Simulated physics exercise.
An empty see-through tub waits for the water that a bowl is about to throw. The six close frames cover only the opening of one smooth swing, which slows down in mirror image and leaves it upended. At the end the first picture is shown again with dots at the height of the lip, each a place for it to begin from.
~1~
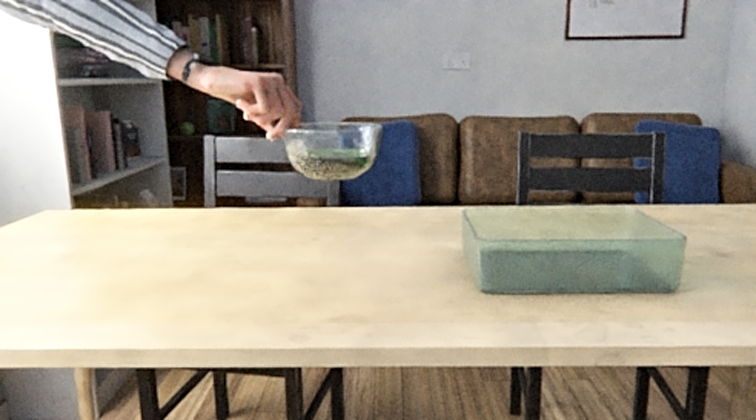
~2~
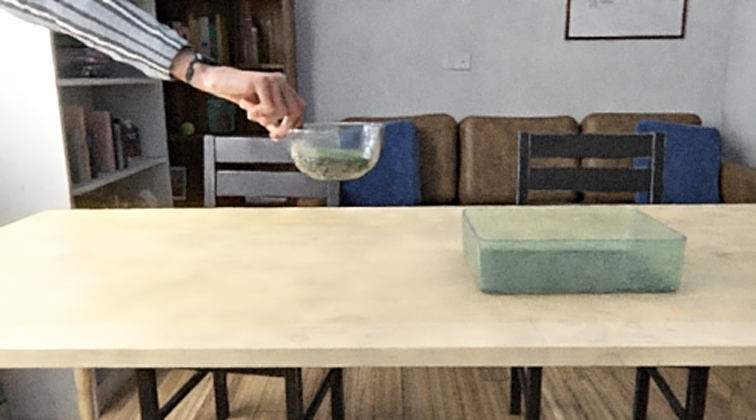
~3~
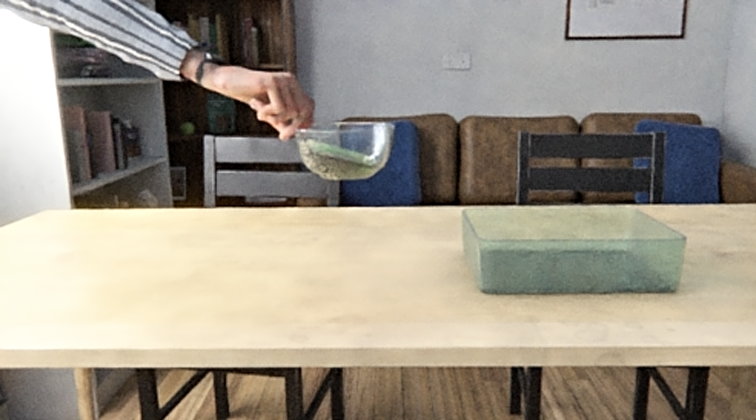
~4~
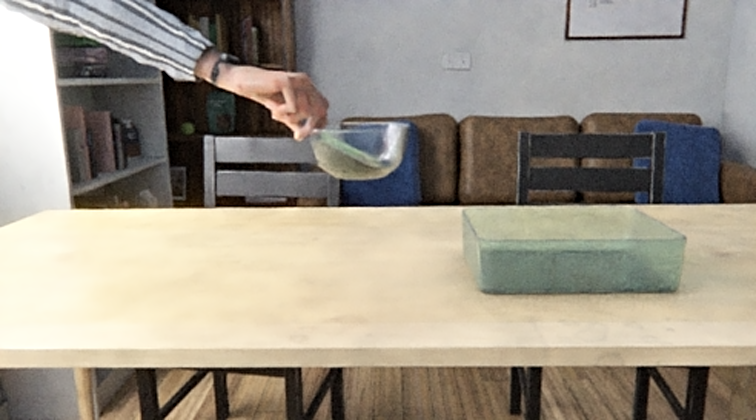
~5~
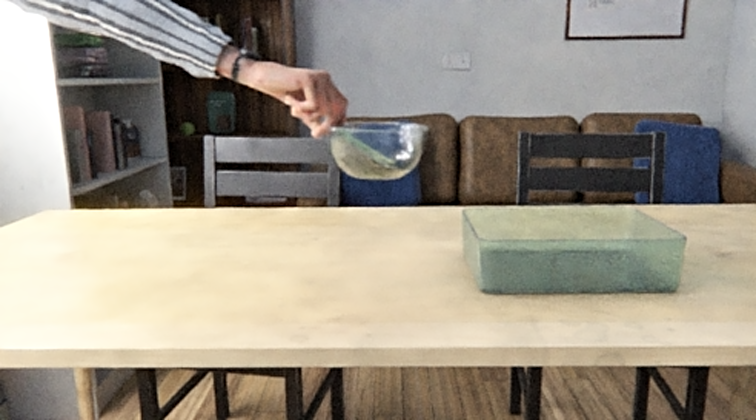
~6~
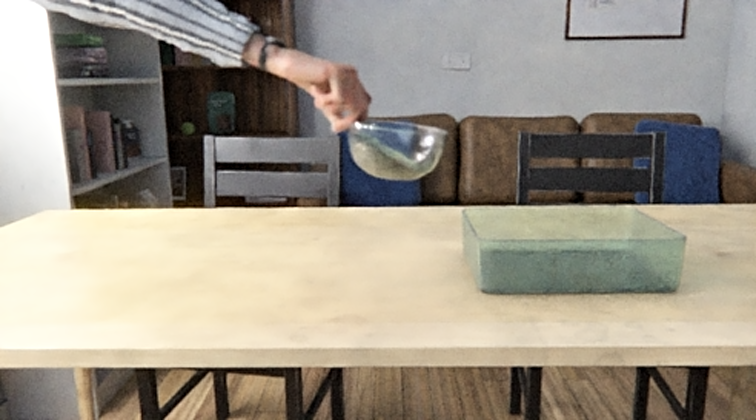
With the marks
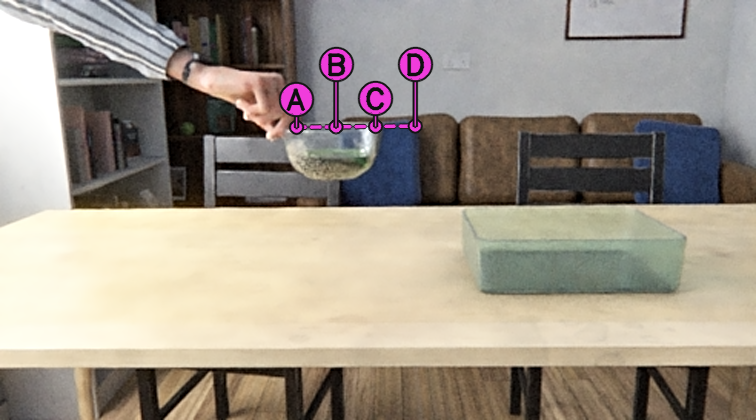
The clip opens with a hand in a striped sleeve holding a clear glass bowl above the left part of a wooden table, with a see-through tub on the right. The arm carries the bowl a short way rightward, at first level, then tilting it slightly.
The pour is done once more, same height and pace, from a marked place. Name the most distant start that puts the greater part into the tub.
That is spot B.
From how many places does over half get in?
Three of the four.
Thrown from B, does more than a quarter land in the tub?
Yes.
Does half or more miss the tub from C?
No, not at all.
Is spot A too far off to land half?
Yes, it does.
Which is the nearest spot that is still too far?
A.
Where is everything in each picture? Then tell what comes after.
In the first frame, upright, lip at (380, 126); tub from (477, 291) to (677, 290); nothing has left yet.
In the second frame, upright, lip at (383, 126); nothing has left yet.
In the third frame, upright, lip at (393, 126); nothing has left yet.
In the fourth frame, upright, lip at (407, 126); nothing has left yet.
In the fifth frame, tipped about 2°, lip at (426, 127); nothing has left yet.
In the sixth frame, tipped about 8°, lip at (446, 132); nothing has left yet.
In magenta, A at (296, 127); B at (336, 126); C at (375, 126); D at (415, 126).
For spot A, about 34 % lands in the tub, 60 % falls short and 6 % goes beside or beyond.
For spot B, about 63 % lands in the tub, 29 % falls short and 8 % goes beside or beyond.
For spot C, about 80 % lands in the tub, 10 % falls short and 10 % goes beside or beyond.
For spot D, about 90 % lands in the tub, 3 % falls short and 6 % goes beside or beyond.
